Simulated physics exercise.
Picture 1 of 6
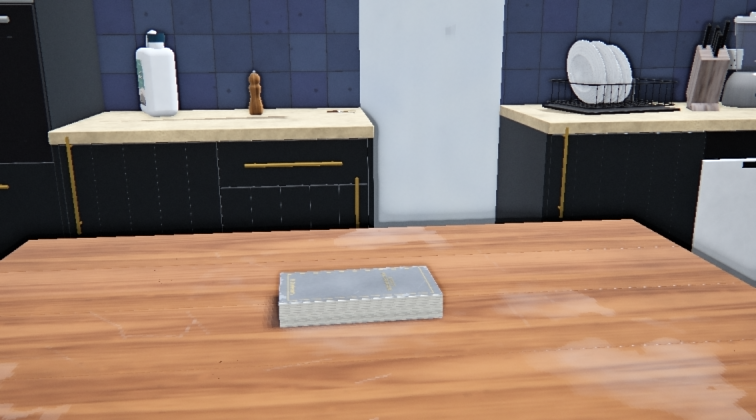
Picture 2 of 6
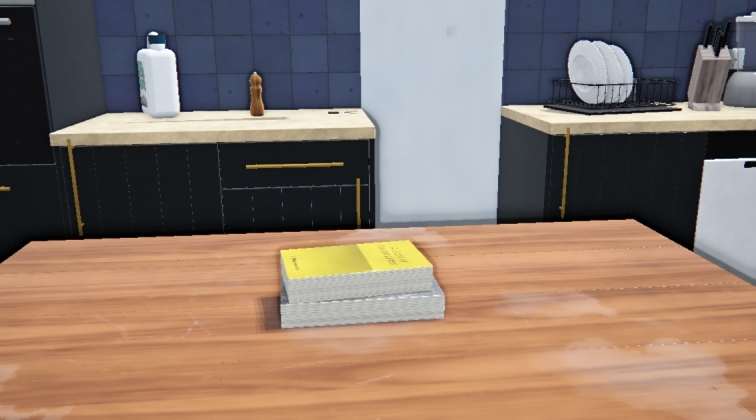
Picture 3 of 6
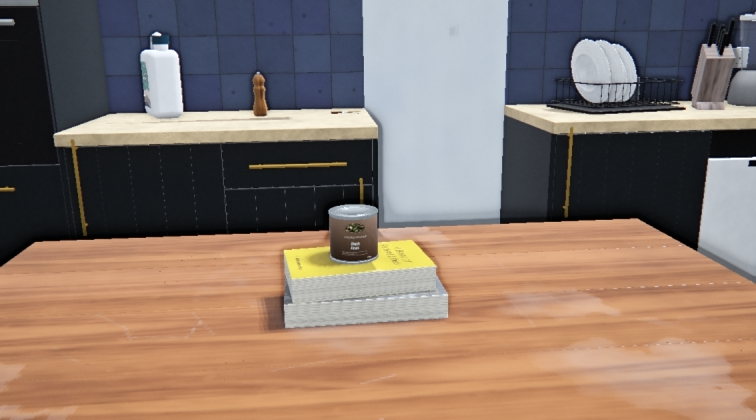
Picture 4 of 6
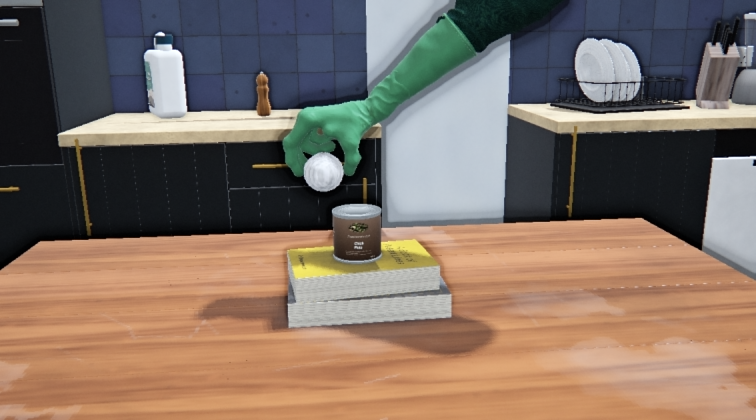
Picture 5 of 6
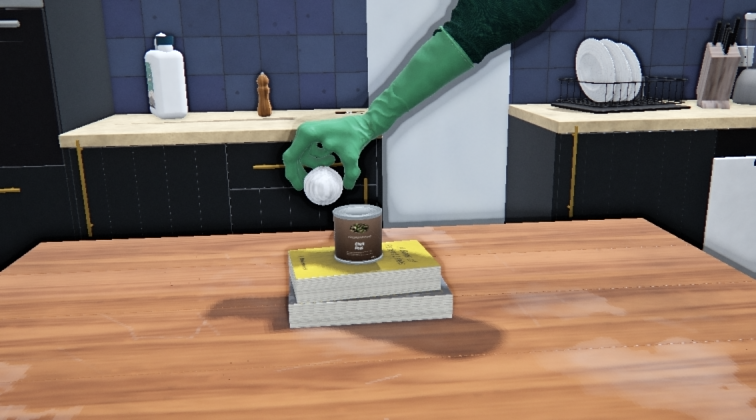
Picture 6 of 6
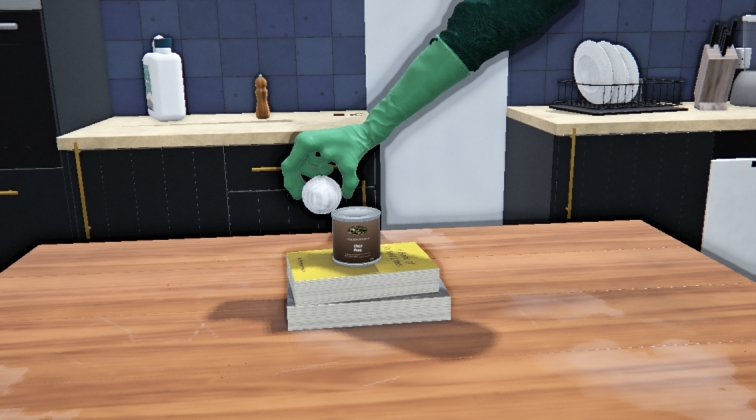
The video shows a grey book on a wooden kitchen table, then a yellow book and a brown tin stacked on it. A green-gloved hand then appears, holding a round white object above the tin and lowering it slightly.
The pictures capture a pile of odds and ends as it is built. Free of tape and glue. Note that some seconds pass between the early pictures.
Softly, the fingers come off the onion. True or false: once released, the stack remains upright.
False.
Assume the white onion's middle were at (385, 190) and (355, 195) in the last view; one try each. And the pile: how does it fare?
Well, the first time it falls over, and the second time it stays steady.
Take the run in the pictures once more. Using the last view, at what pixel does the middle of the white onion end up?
Near (294, 243).
Then, 0.30 s past the last view, white onion now fallen.
Then, 0.40 s past the last view, nothing new.
Then, 2.20 s past the last view, things are still on the move.
Finally, fallen, white onion; the other 3 still in place. Final places as the last picture's camera would see them, white onion near (294, 243). The pile loses its balance.
